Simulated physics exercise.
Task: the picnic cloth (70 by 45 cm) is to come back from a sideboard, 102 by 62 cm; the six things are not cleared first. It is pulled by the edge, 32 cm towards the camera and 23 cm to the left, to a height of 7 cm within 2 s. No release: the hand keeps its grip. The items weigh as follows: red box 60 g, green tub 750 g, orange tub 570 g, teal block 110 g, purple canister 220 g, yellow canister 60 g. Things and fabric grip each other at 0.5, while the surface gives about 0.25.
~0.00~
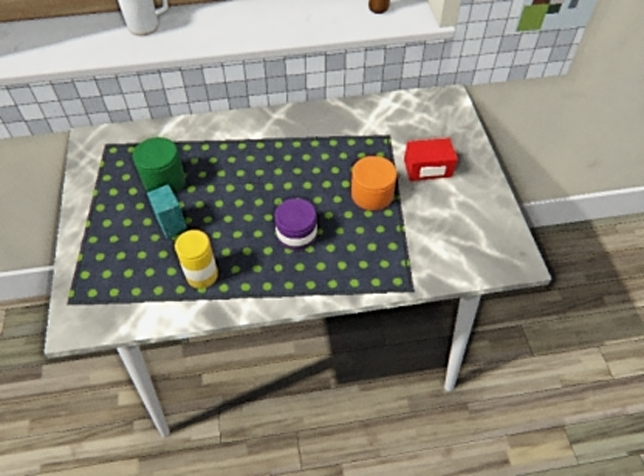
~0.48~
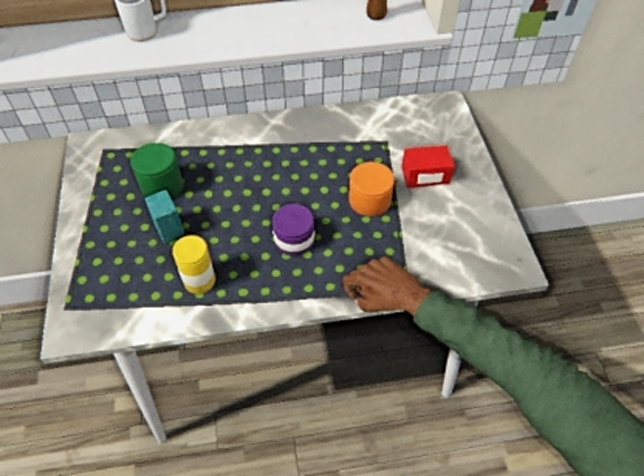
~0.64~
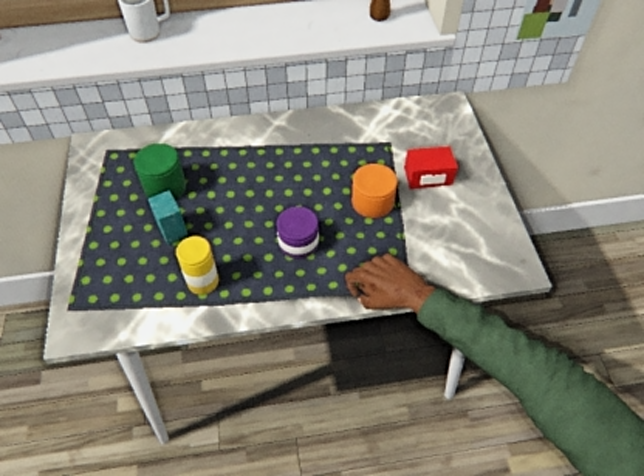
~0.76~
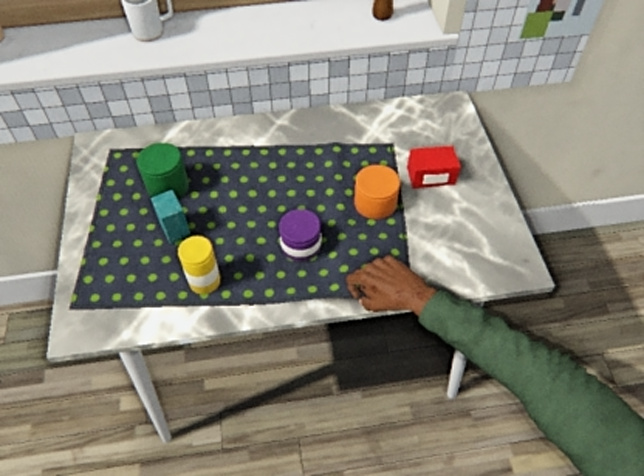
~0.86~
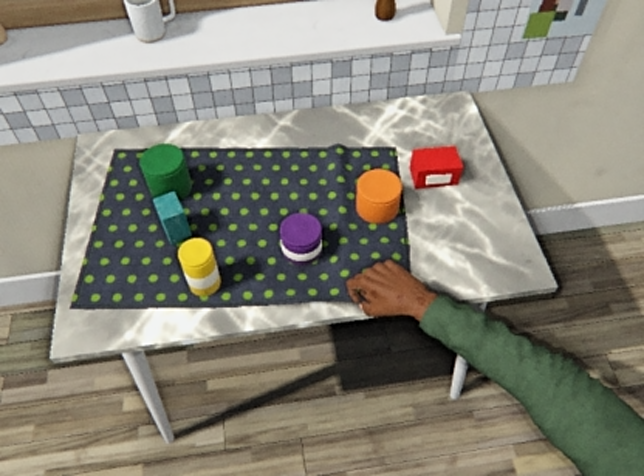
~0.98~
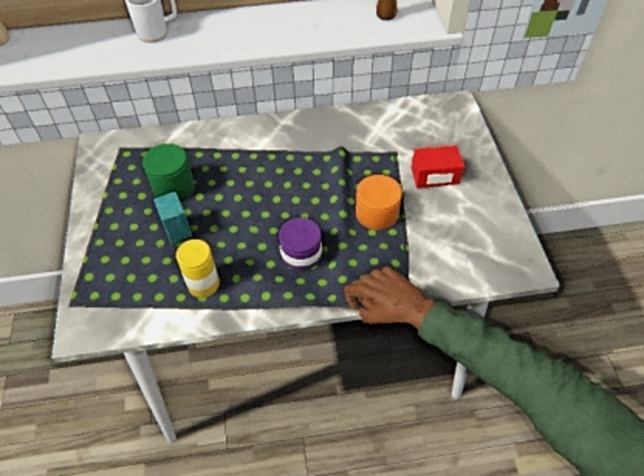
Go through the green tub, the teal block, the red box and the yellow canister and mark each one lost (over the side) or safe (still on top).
Marks: Green tub safe, teal block safe, red box safe, yellow canister lost.
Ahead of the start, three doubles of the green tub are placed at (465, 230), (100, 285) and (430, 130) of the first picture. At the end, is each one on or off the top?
Taking them one by one: Is left on top, then is left on top, then is left on top.
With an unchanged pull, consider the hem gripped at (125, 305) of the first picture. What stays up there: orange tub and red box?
Orange tub: Still on top; red box: Still on top.
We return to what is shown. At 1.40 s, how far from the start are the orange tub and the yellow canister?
For the orange tub, 15 centimetres, and for the yellow canister, 6 centimetres.
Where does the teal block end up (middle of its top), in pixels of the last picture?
You'll find it ending up somewhere near (153, 295).
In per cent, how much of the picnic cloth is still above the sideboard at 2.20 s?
I'd estimate close to 55 per cent.
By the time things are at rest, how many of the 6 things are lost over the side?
3.
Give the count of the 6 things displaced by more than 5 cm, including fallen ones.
That gives 5.
After 1.4 s, 90 % of the picnic cloth is still over the top; yellow canister 6 cm off its start, green tub 3 cm off its start, teal block 3 cm off its start.
After 1.8 s, 80 % of the picnic cloth is still over the top; yellow canister 12 cm off its start, green tub 10 cm off its start, teal block 8 cm off its start.
After 2.2 s, 55 % of the picnic cloth is still over the top; yellow canister 23 cm off its start at (152, 373), green tub 18 cm off its start at (198, 214), teal block 16 cm off its start at (168, 269).
After 2.6 s, 40 % of the picnic cloth is still over the top; yellow canister over the edge, green tub 25 cm off its start, teal block 22 cm off its start.
After 4.2 s, 40 % of the picnic cloth is still over the top; yellow canister over the edge, green tub 28 cm off its start at (207, 250), teal block 22 cm off its start at (153, 295), red box 0 cm off its start at (439, 157).
